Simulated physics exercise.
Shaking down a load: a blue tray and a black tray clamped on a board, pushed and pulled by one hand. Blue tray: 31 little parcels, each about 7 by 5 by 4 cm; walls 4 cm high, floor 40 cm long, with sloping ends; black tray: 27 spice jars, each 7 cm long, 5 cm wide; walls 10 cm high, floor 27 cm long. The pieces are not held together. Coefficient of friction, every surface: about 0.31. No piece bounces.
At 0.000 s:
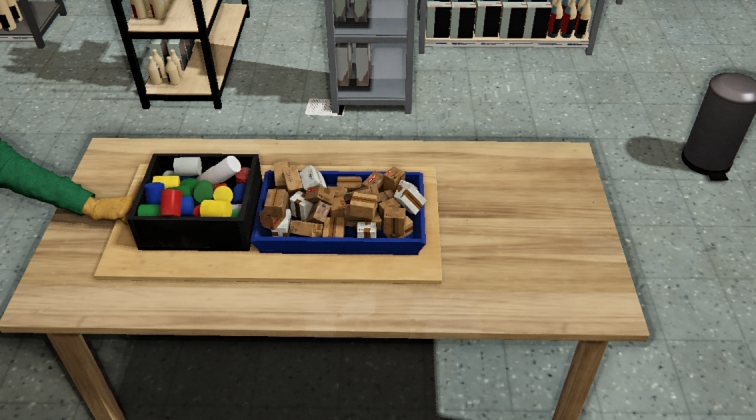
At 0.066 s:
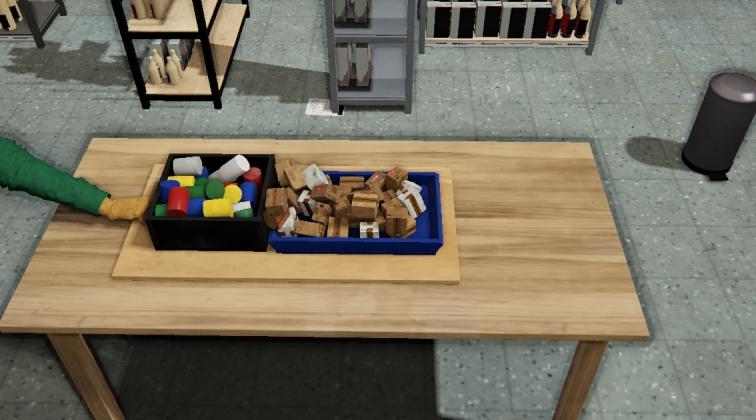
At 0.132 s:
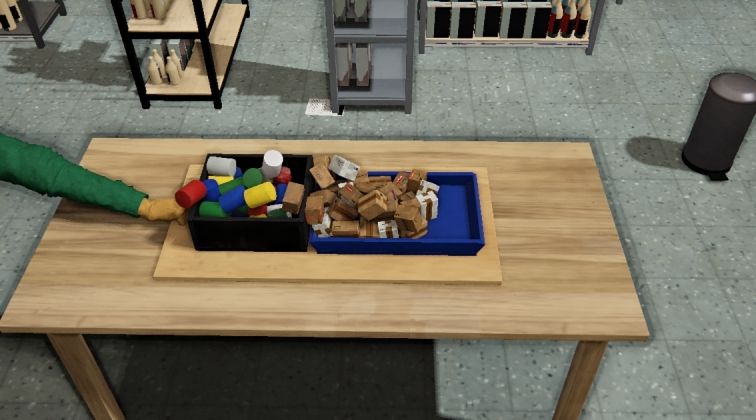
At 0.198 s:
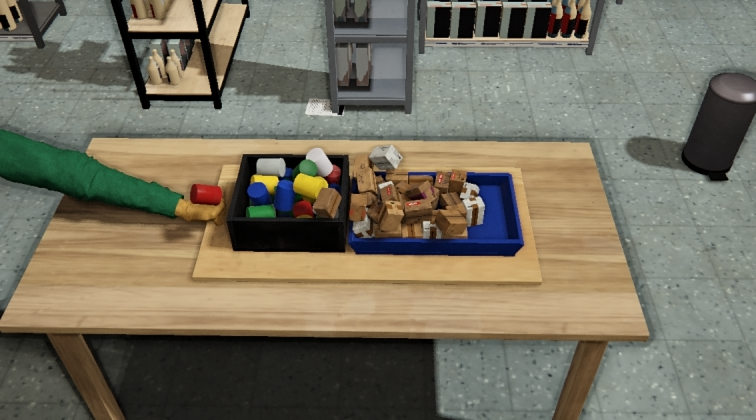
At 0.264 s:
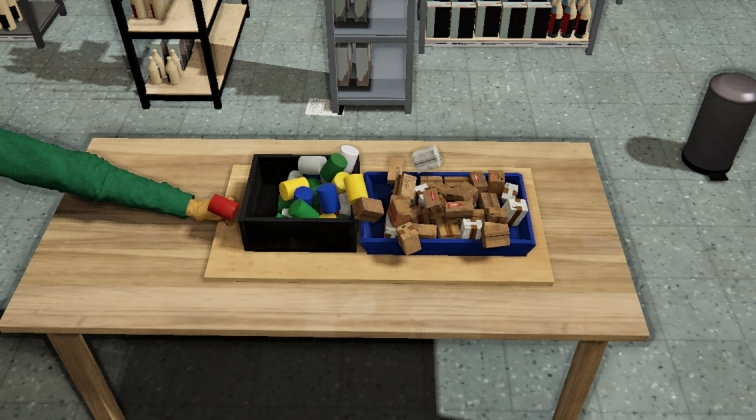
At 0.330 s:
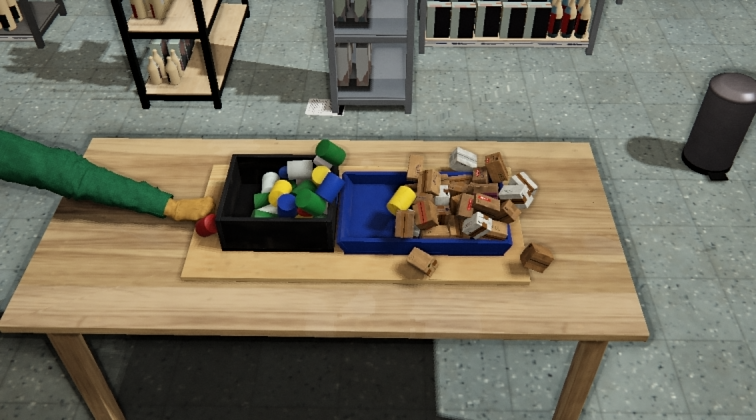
In a shop, a green-sleeved arm pushing a board of trays right, then pulling it back left, jars and small parcels tumbling out.
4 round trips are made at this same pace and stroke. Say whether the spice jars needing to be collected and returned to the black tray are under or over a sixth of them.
It is going to shed more than one sixth.
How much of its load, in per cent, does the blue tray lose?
For the blue tray, 80 percent.
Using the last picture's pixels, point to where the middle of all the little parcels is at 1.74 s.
In the last view they're centred near (418, 216).
After 0.68 s, the blue tray is down by 13 of 31 and the black tray is down by 6 of 27.
After 1.12 s, the blue tray is down by 18 of 31 and the black tray is down by 11 of 27.
After 1.74 s, the blue tray is down by 22 of 31 and the black tray is down by 15 of 27.
When it is over (at 2.53 s), the blue tray is down by 25 of 31 and the black tray is down by 15 of 27. Asked share, 15 of 27, 56 per cent.
